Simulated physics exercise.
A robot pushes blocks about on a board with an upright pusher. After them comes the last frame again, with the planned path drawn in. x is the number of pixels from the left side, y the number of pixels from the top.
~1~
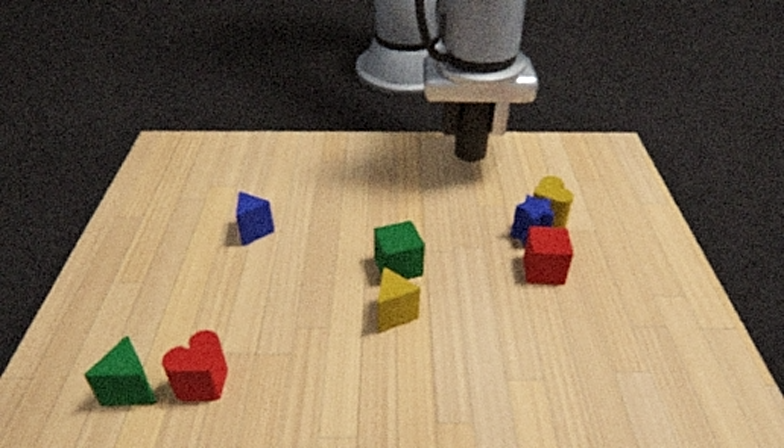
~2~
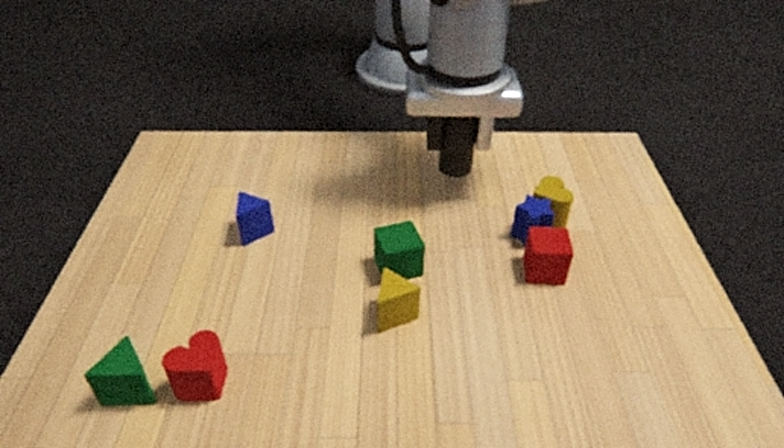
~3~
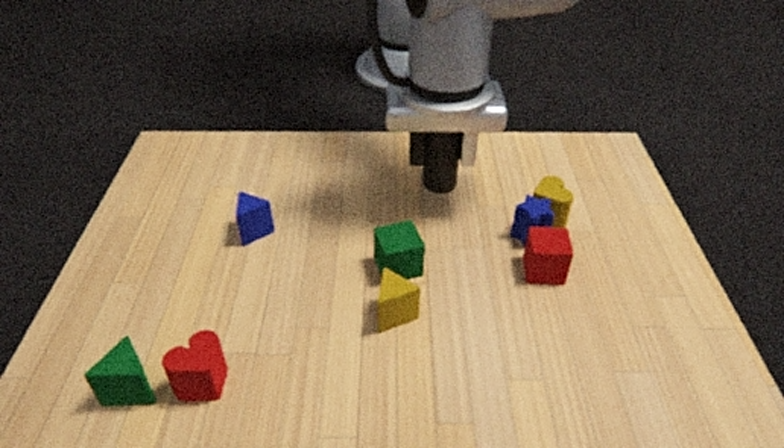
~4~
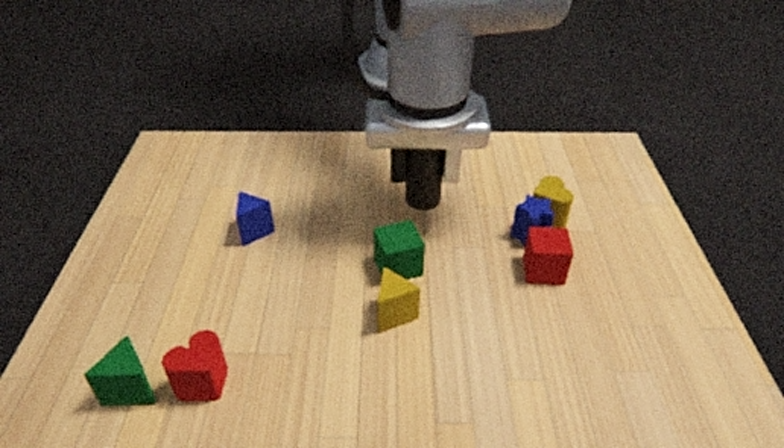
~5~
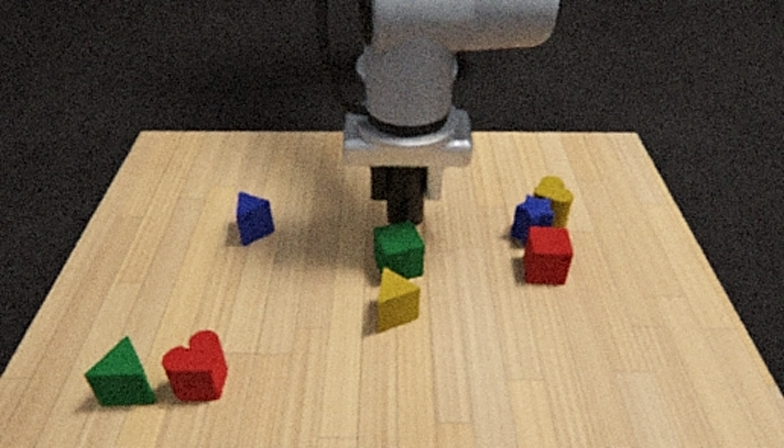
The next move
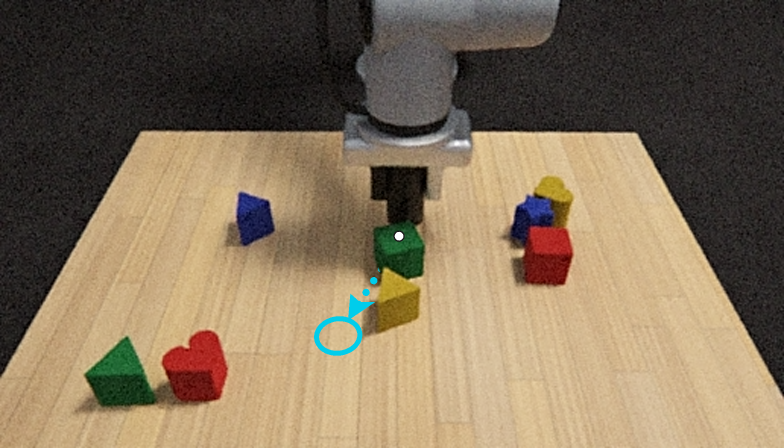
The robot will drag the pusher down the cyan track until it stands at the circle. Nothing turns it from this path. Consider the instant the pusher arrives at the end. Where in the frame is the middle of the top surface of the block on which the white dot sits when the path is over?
It will end up at (379, 318).
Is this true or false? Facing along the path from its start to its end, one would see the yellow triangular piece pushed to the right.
False
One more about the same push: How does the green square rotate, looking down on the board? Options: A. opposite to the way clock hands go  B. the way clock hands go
That would be A.
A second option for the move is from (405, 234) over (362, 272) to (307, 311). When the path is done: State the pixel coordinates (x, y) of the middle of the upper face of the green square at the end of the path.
That would be at about pixel (396, 258).
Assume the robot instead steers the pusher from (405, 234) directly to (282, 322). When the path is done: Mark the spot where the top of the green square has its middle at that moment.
When the path ends, it will be at (396, 251).
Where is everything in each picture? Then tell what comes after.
Pusher tip (470, 153); block tops, yellow triangular piece (394, 285); green square (399, 236), in the first picture.
Pusher (455, 168); blocks unchanged, in the second picture.
Pusher (439, 183); blocks unchanged, in the third picture.
Pusher (423, 200); blocks unchanged, in the fourth picture.
Pusher (405, 217); yellow triangular piece (394, 285); green square (399, 236), in the fifth picture.
Path on the board, straight from (405, 234) to (338, 336); the dot is on the green square.
What follows on the original path. One third of the way, pusher (385, 247); yellow triangular piece (396, 293), turned 30° anticlockwise; green square (390, 262).
Two thirds of the way, pusher (362, 281); yellow triangular piece (405, 320), turned 75° anticlockwise; green square (378, 298), turned 15° anticlockwise.
At the end, pusher (337, 319); yellow triangular piece (416, 331), turned 100° anticlockwise; green square (379, 318), turned 40° anticlockwise.
